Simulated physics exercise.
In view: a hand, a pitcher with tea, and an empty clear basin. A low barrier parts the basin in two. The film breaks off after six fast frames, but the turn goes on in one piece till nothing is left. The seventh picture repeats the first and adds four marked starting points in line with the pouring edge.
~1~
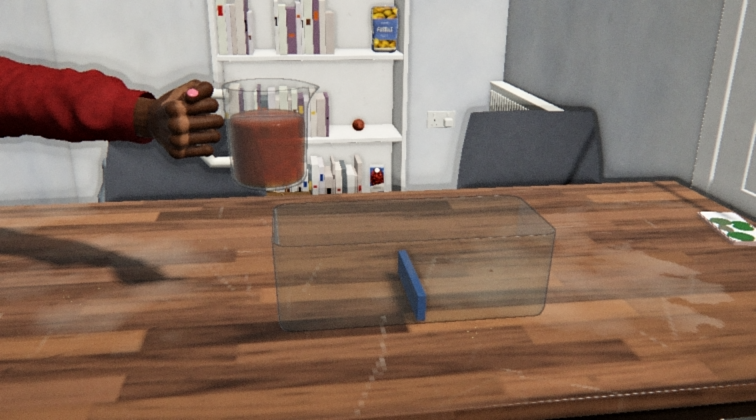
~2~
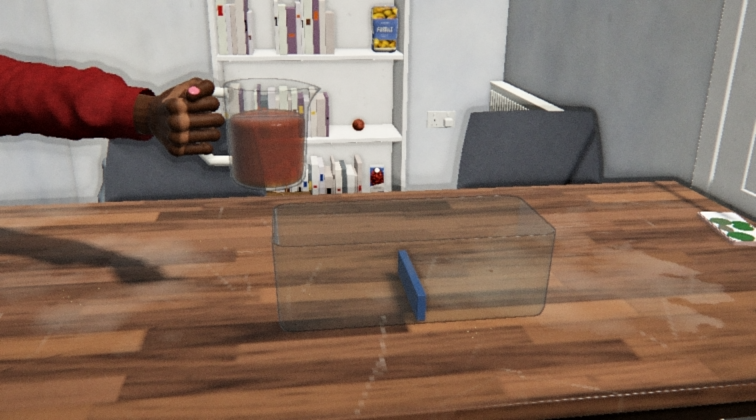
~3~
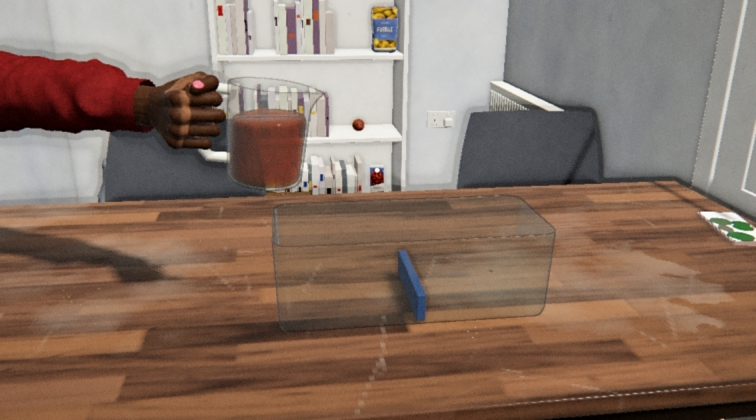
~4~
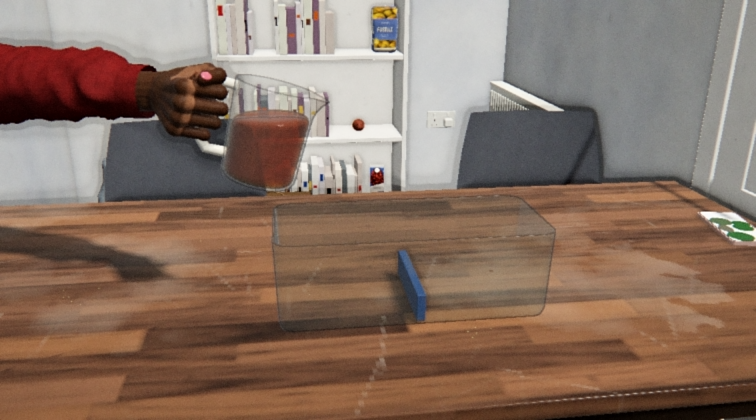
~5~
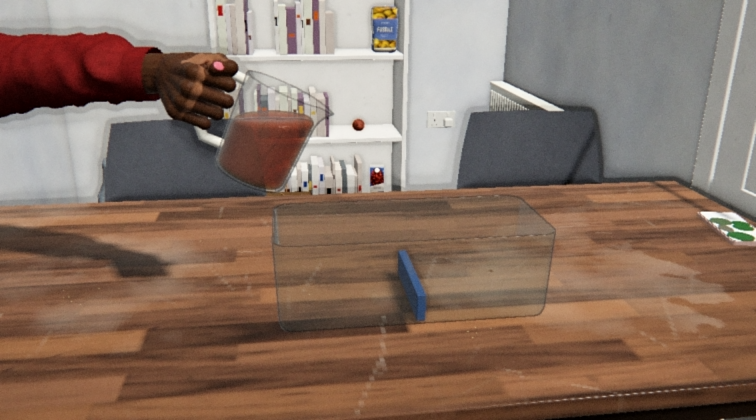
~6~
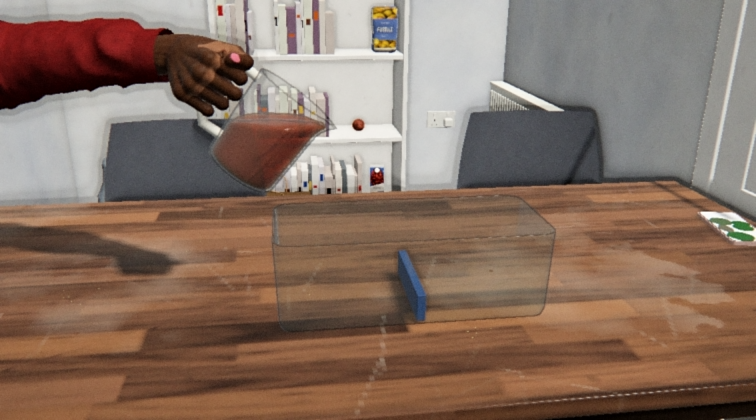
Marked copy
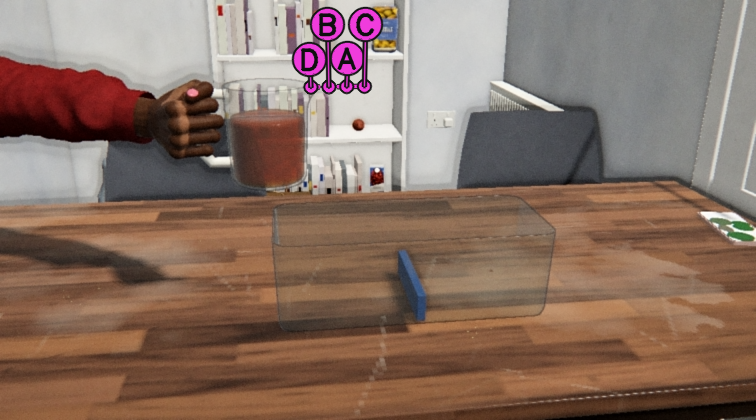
A glass pitcher of reddish-brown liquid, gripped by a hand in a red sleeve, hangs upright above a wooden table, left of centre over an empty clear basin with a low blue divider. The hand then tilts the pitcher steadily to the right, the liquid shifting toward the spout while the basin stays still.
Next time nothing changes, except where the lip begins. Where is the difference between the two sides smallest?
I would pick spot C.
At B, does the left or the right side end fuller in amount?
The left side.
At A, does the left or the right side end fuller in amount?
The left side.
On the marked copy, A at (346, 86); B at (328, 86); C at (364, 86); D at (310, 87).
For spot A, about 91 % ends left of the wall and 7 % right of it.
For spot B, about 91 % ends left of the wall and 6 % right of it; 3 % is lost outside.
For spot C, about 53 % ends left of the wall and 47 % right of it.
For spot D, about 90 % ends left of the wall and 8 % right of it.
